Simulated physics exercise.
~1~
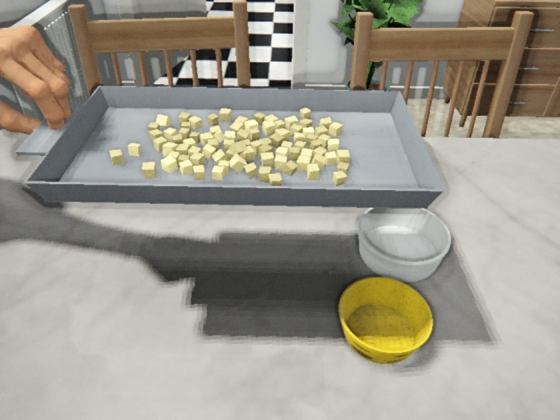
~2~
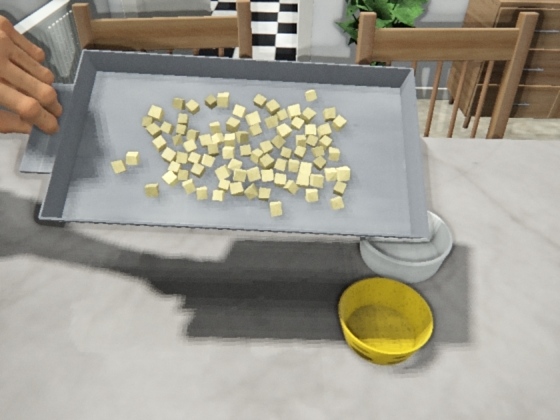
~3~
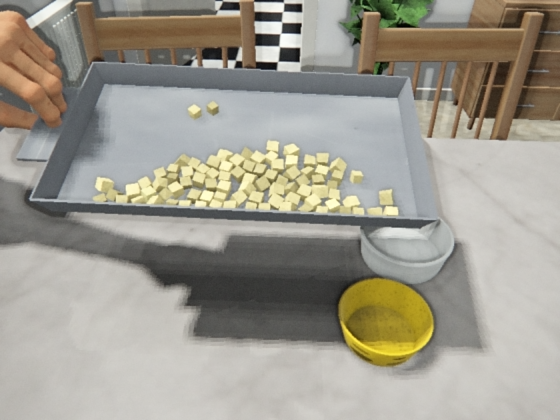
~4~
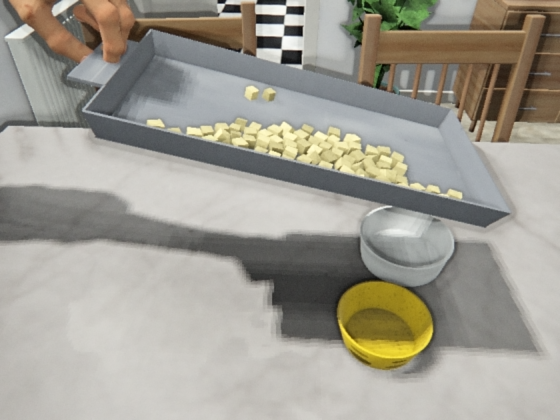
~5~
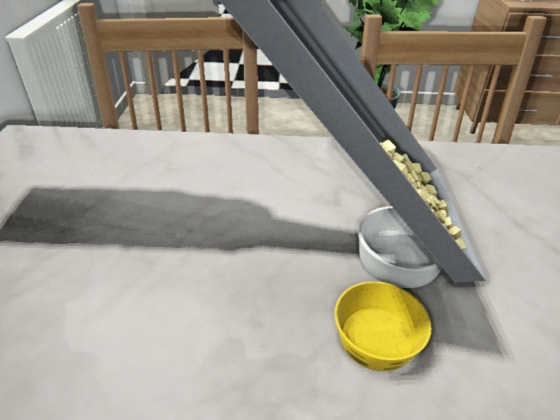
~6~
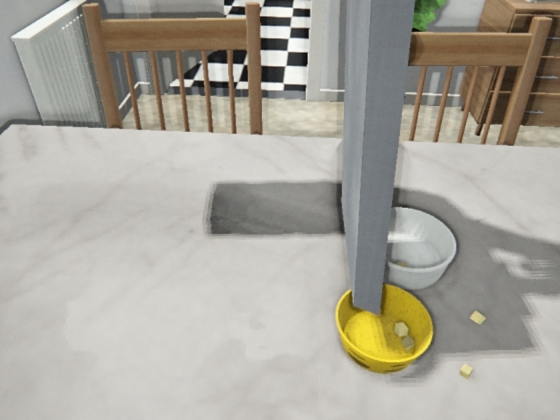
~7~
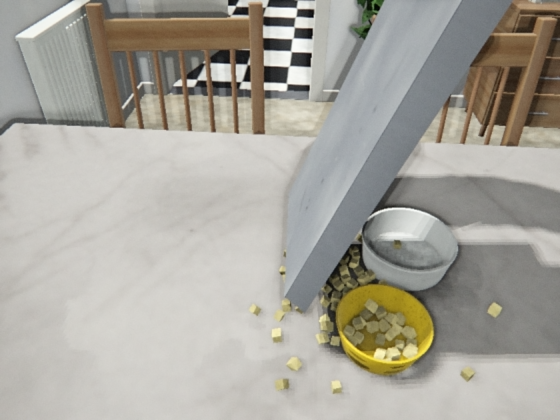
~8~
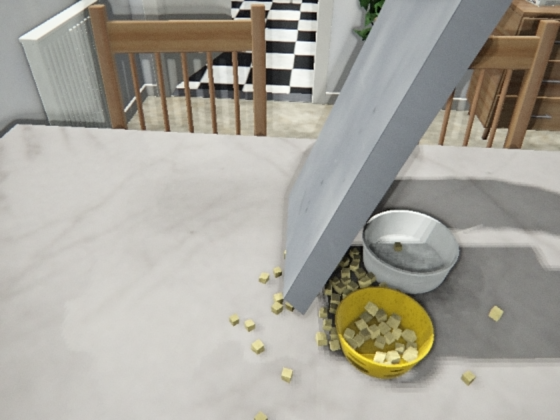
On a pale marble table in a room with wooden chairs and a checkered floor, a hand holds a grey tray scattered with small pale potato cubes near a white dish and a yellow dish. The tray tips, levels somewhat, and the cubes slide together along its near edge. It then shifts right and tilts steeply, its right side dropping as the cubes bunch at the low end. Turned past upright, it sheds them over the dishes. Some land in the yellow dish, but most end up on the table around it, leaving the white dish almost empty.
